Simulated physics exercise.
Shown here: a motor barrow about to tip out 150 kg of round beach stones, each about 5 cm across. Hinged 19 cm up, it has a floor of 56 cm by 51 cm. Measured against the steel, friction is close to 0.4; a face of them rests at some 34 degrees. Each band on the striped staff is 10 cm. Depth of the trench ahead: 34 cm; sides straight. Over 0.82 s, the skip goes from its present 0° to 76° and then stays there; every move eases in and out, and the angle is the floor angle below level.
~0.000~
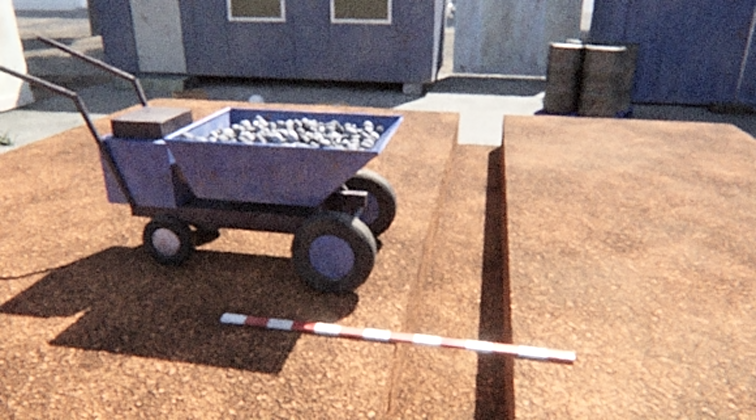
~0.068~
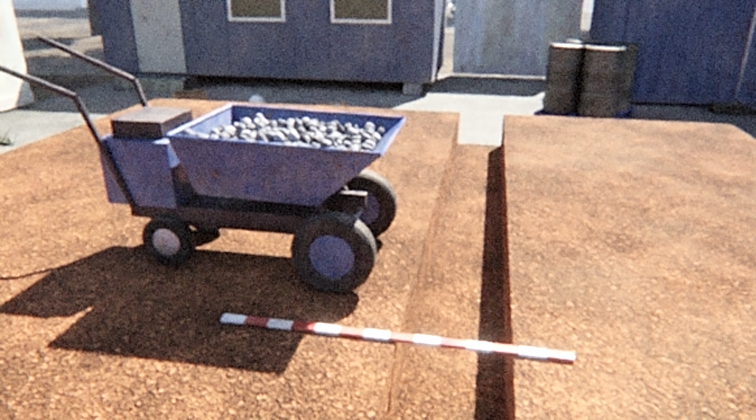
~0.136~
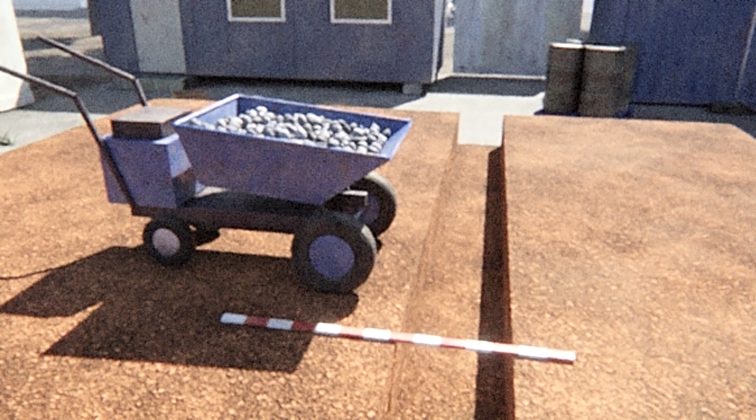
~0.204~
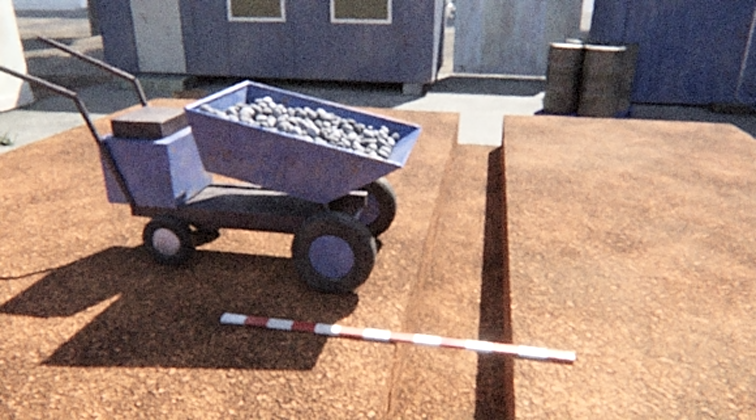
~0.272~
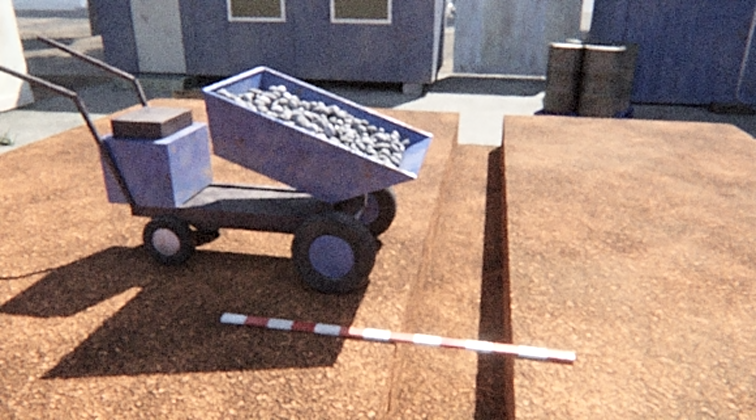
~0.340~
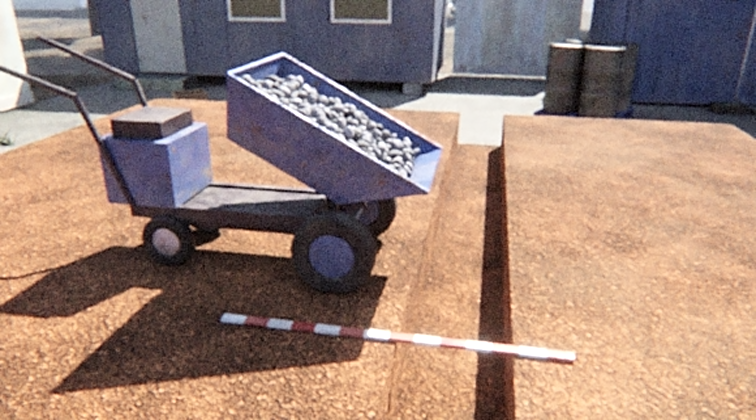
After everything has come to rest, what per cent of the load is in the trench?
I would say 72 percent.
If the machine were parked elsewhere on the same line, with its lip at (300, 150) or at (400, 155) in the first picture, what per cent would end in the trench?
Roughly 90 per cent, then 45 per cent.
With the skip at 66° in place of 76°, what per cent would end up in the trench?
In that case around 55 percent.
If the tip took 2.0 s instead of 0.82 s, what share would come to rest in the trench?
In that case some 75 per cent.
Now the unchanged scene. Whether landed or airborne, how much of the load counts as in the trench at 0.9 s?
Around 45 per cent of it.
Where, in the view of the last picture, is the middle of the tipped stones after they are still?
Around (485, 319).
After 0.6 s the floor is at 65°; 100 % in the skip; the foremost stones are at (462, 234).
After 0.9 s the floor is at 76°; 42 % in the skip, 46 % in the trench, 12 % past the trench; the foremost stones are at (561, 287).
After 1.3 s the floor is at 76°; 1 % in the skip, 71 % in the trench, 28 % past the trench; the foremost stones are at (741, 315).
After 3.2 s the floor is at 76°; 0 % in the skip, 72 % in the trench, 28 % past the trench; the foremost stones are past the picture's edge.
